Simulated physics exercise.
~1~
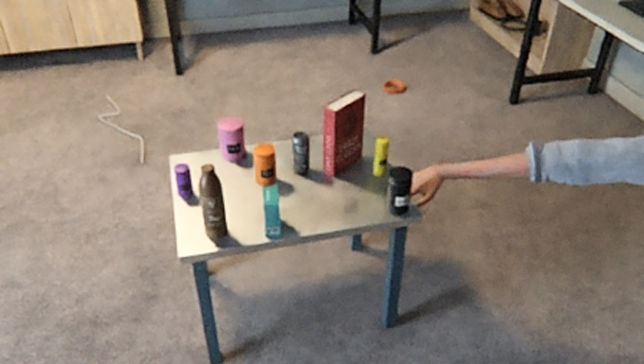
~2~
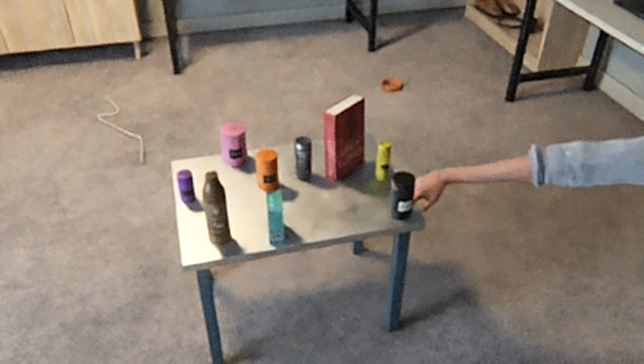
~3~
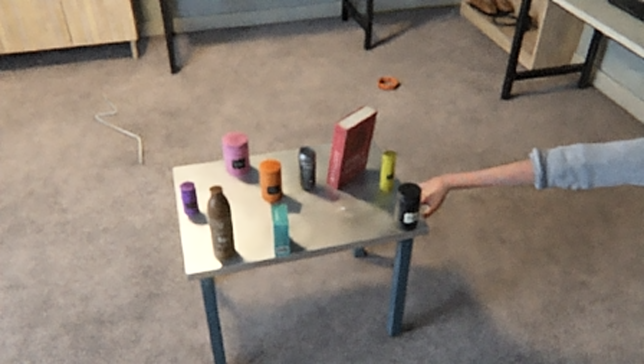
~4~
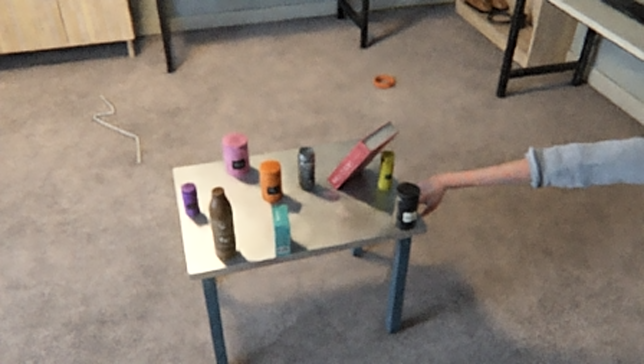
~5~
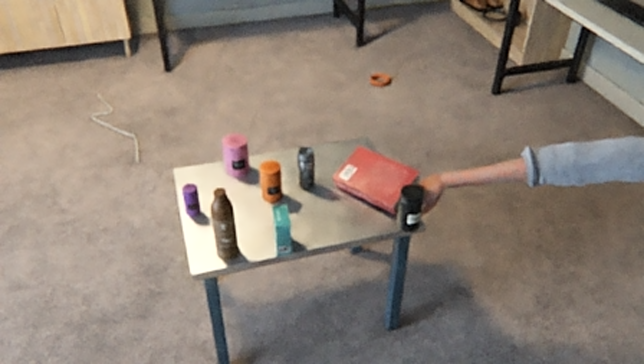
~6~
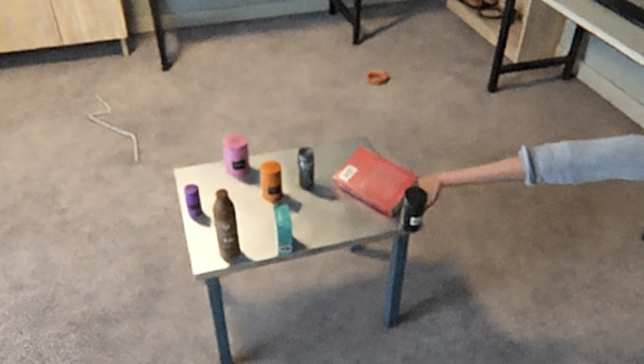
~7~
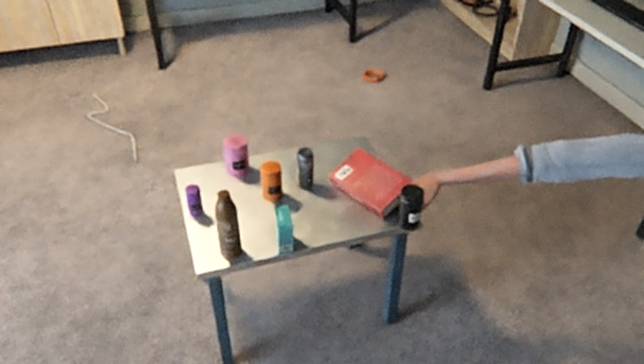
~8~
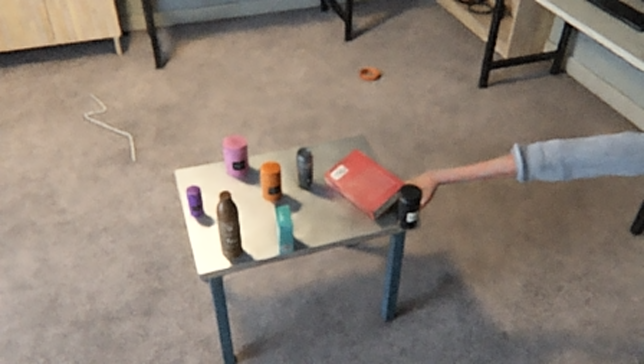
An arm in a pale blue sleeve reaches in from the right to the edge of a small metal-topped table on a grey carpet, seen from above. A red book stands at the back right beside a yellow shaker, with a black jar by the hand, orange and pink jars, a grey can, a purple shaker, a brown bottle and a turquoise packet. The table shifts slightly towards the viewer. The book leans right, then topples over where the yellow shaker stood, and the shaker drops from view. The book ends lying flat, while the other visible containers stay upright.
